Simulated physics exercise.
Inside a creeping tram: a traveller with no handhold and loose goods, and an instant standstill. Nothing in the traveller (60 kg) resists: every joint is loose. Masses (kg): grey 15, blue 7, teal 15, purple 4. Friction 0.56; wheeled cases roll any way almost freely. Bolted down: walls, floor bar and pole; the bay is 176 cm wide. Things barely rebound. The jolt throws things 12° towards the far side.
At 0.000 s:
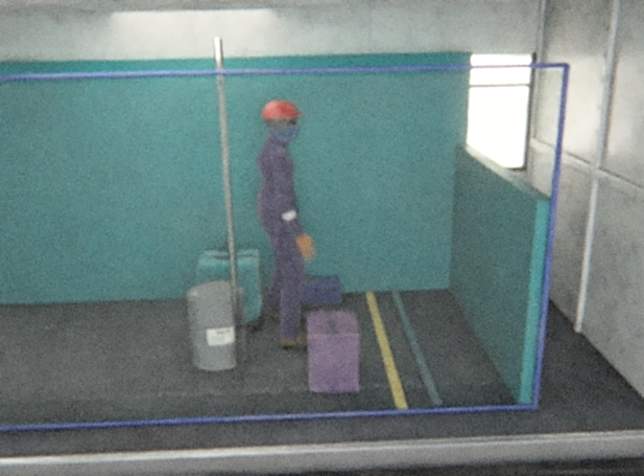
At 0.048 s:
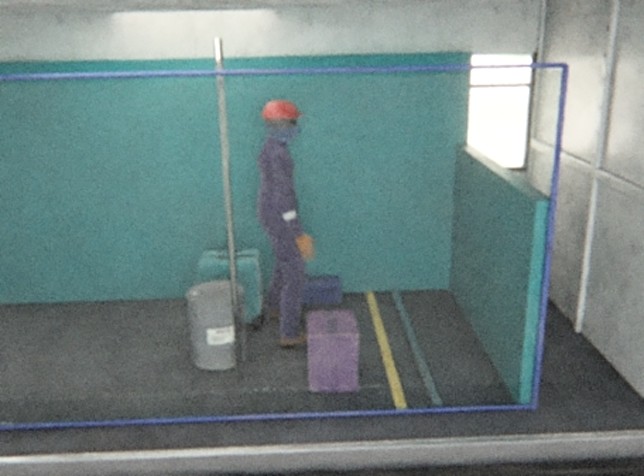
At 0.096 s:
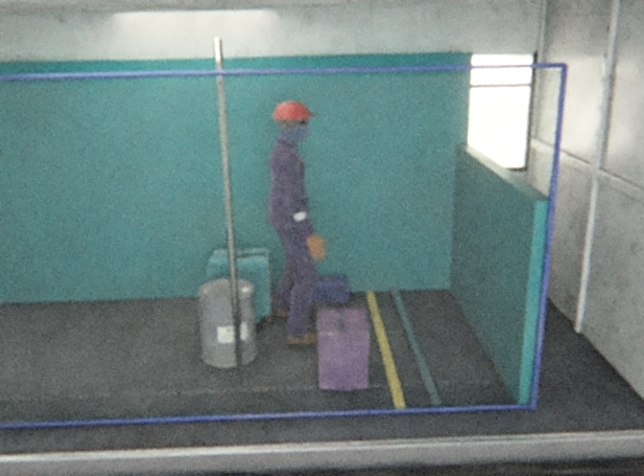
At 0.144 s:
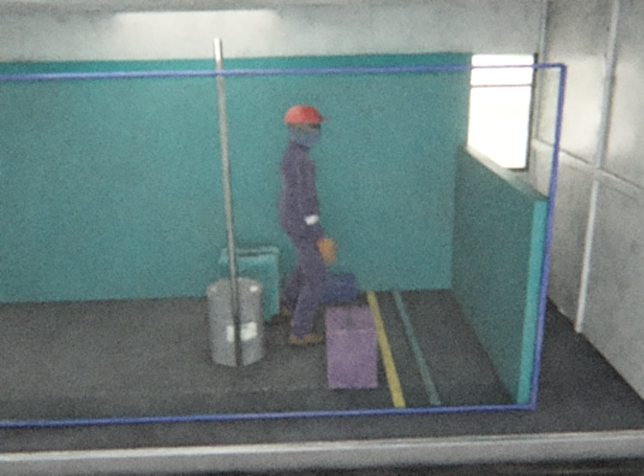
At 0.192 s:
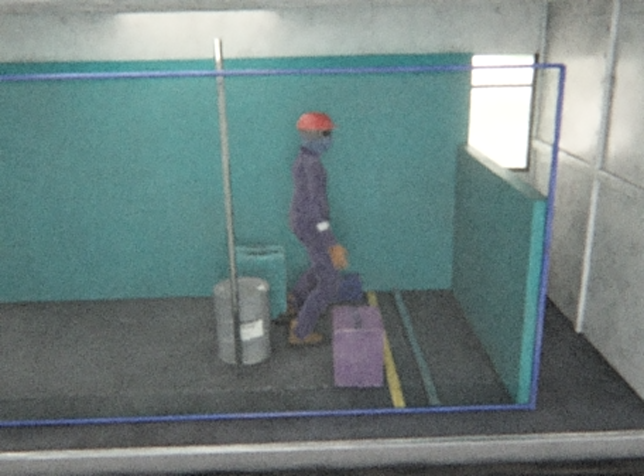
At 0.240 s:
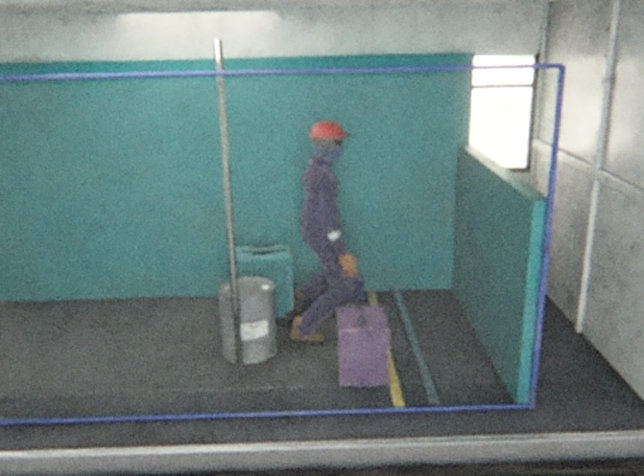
Worker in a red cap sliding right and sinking at the knees as a grey drum and coloured cases shift right alongside.
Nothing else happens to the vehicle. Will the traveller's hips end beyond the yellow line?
The traveller's hips stop short of the yellow line.
After 0.40 s the traveller's hips are 19 cm short of the yellow line, near (353, 272) in the last picture's view.
After 0.65 s the traveller's hips are 17 cm short of the yellow line, near (356, 277) in the last picture's view.
After 1.05 s the traveller's hips are 14 cm short of the yellow line, near (360, 274) in the last picture's view.
Final state at 1.8 s, grey drum stops short of the yellow line; blue toolbox stops short of the yellow line; teal wheeled case stops short of the yellow line; purple carton stops short of the yellow line; traveller's hips stop short of the yellow line; traveller's head crosses the yellow line.
